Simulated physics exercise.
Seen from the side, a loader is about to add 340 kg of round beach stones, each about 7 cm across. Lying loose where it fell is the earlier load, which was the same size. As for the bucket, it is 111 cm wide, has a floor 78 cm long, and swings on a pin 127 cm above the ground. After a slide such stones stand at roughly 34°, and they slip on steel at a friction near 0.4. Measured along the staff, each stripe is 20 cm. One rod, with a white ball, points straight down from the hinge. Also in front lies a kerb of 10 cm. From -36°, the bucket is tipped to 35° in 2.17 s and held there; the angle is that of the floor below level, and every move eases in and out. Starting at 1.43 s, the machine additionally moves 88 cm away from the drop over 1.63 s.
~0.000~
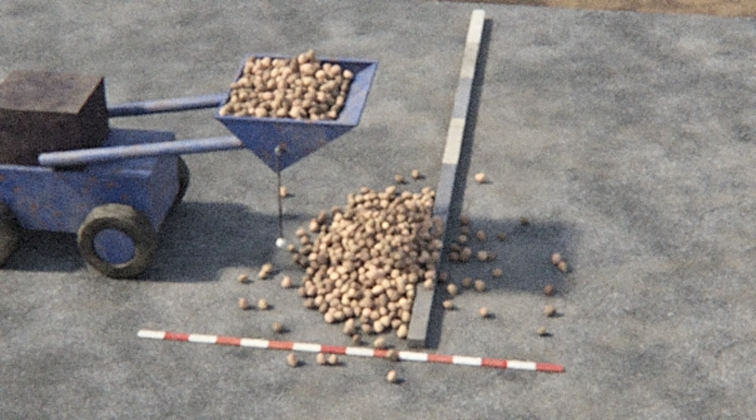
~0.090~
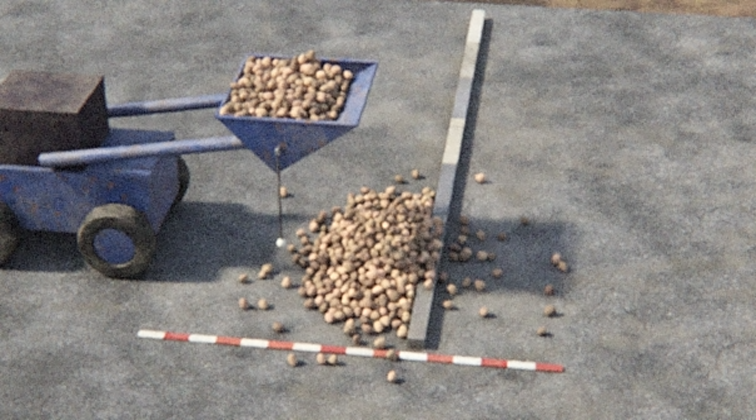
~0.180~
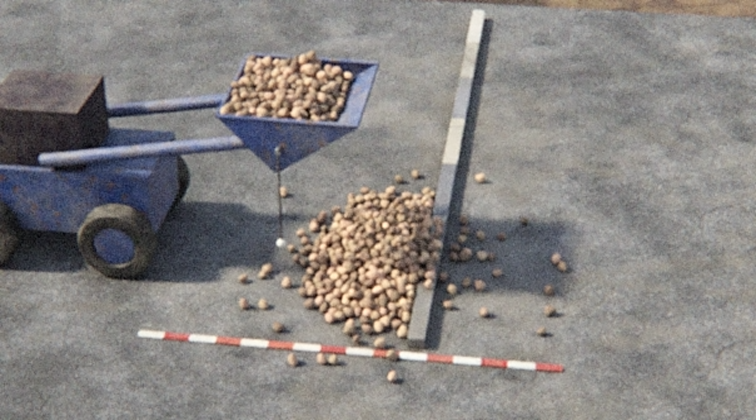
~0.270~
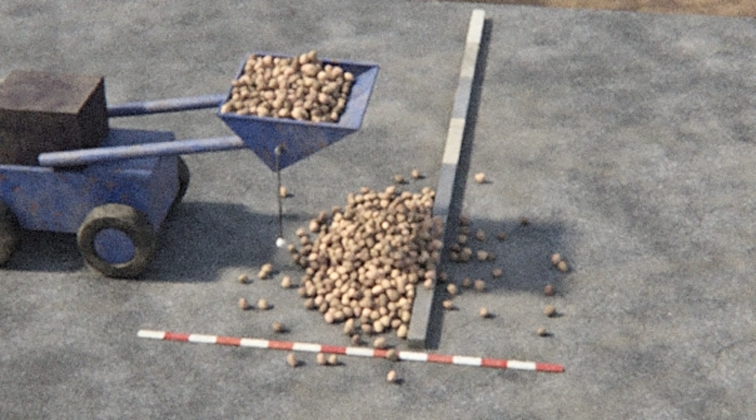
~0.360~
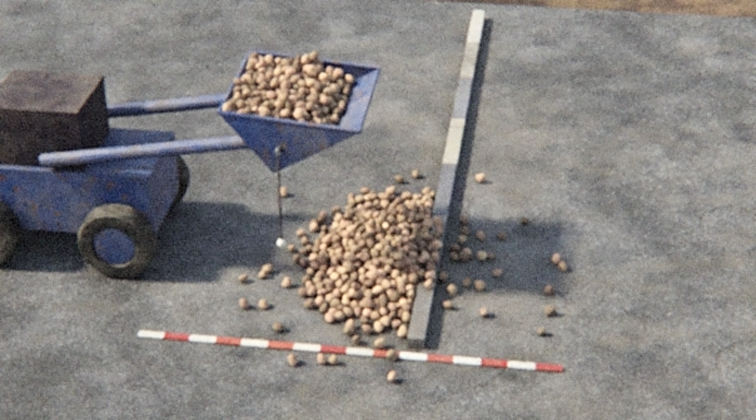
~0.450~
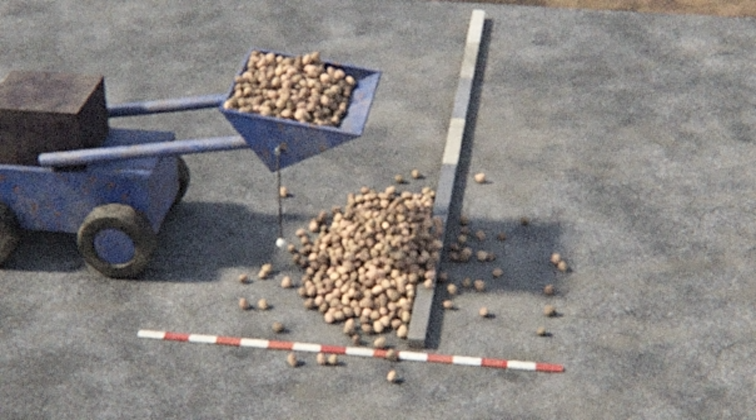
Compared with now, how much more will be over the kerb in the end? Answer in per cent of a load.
Close to 7 parts in a hundred.
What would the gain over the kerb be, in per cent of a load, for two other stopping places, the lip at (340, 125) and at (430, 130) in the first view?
I'd guess close to 0 per cent first and close to 60 per cent second.
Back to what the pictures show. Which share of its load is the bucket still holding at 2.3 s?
It keeps some 5 percent of its load.
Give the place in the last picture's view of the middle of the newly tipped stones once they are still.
Roughly at pixel (362, 242).
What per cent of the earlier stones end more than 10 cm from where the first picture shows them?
Close to 15 per cent.
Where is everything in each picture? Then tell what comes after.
In the first frame, the bucket is at -36°, its lip at (357, 125); the top of the load is at (291, 71). The earlier load is highest near (388, 236), 23 cm above ground level, 96 % on this side of the kerb, 4 % over the kerb.
In the second frame, the bucket is at -36°, its lip at (358, 125); the top of the load is at (291, 71); the stones move at 0.0 m/s on average.
In the third frame, the bucket is at -35°, its lip at (358, 127); the top of the load is at (278, 69); the stones move at 0.1 m/s on average.
In the fourth frame, lip at (359, 129), floor tilted -33°, highest stones at (279, 69); the stones move at 0.1 m/s on average.
In the fifth frame, lip at (360, 132), floor tilted -31°, highest stones at (280, 68); the stones move at 0.1 m/s on average.
In the sixth frame, the bucket is at -28°, its lip at (361, 135); the top of the load is at (269, 66); the stones move at 0.1 m/s on average.
After 1.6 s the floor is at 24°; in per cent of one load, 88 in the bucket, 108 on this side of the kerb, 4 over the kerb; the foremost stones are at (535, 272).
After 2.3 s the floor is at 35°; in per cent of one load, 5 in the bucket, 188 on this side of the kerb, 8 over the kerb; the foremost stones are at (536, 272).
After 3.5 s the floor is at 35°; in per cent of one load, 0 in the bucket, 189 on this side of the kerb, 11 over the kerb; the foremost stones are at (555, 271).
After 6.1 s the floor is at 35°; in per cent of one load, 0 in the bucket, 189 on this side of the kerb, 11 over the kerb; the foremost stones are at (555, 271). Net gain over the kerb, 7.
